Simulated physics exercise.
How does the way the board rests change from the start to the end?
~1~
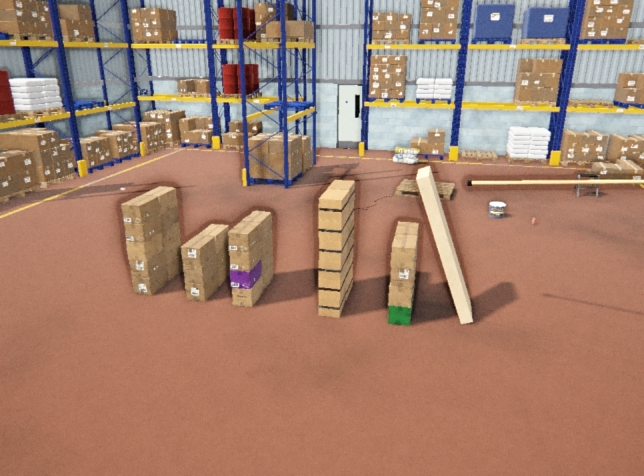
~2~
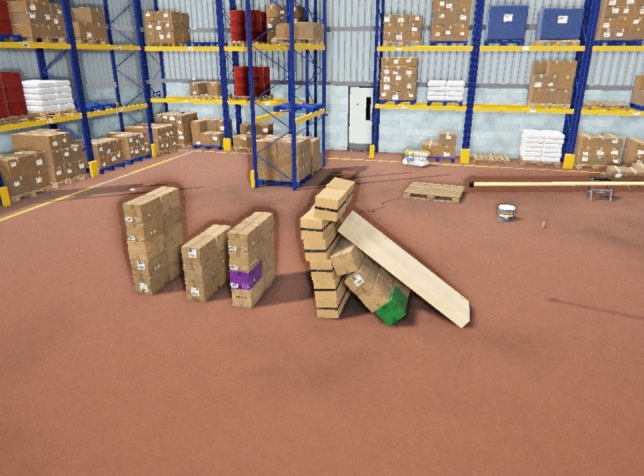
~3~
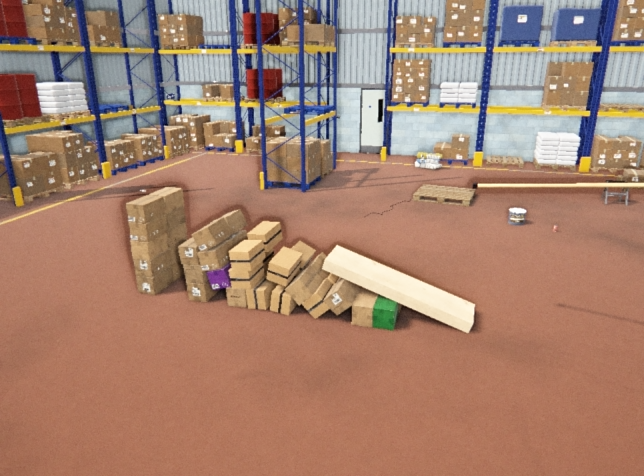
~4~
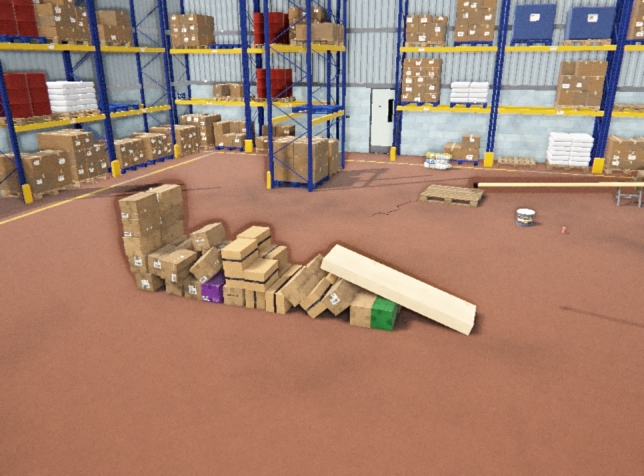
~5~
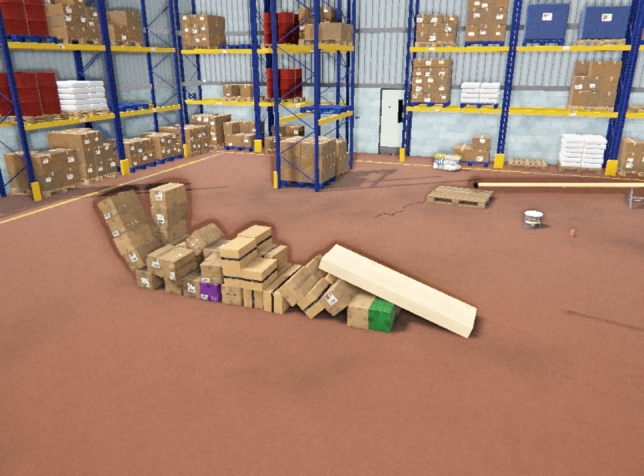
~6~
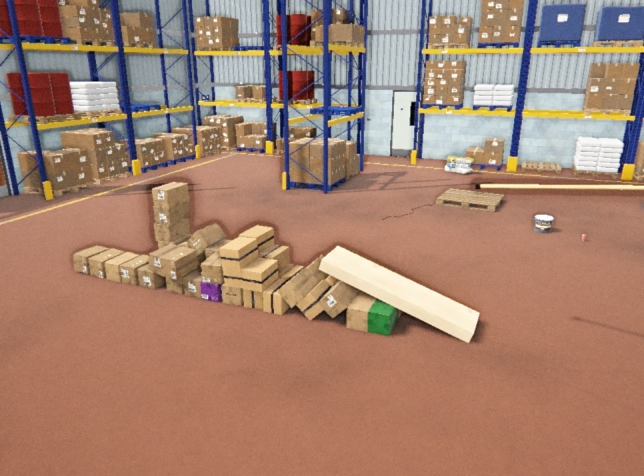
At the start the board is leaning steeply, and by the end it is down on its side, sloping low over the fallen cartons.
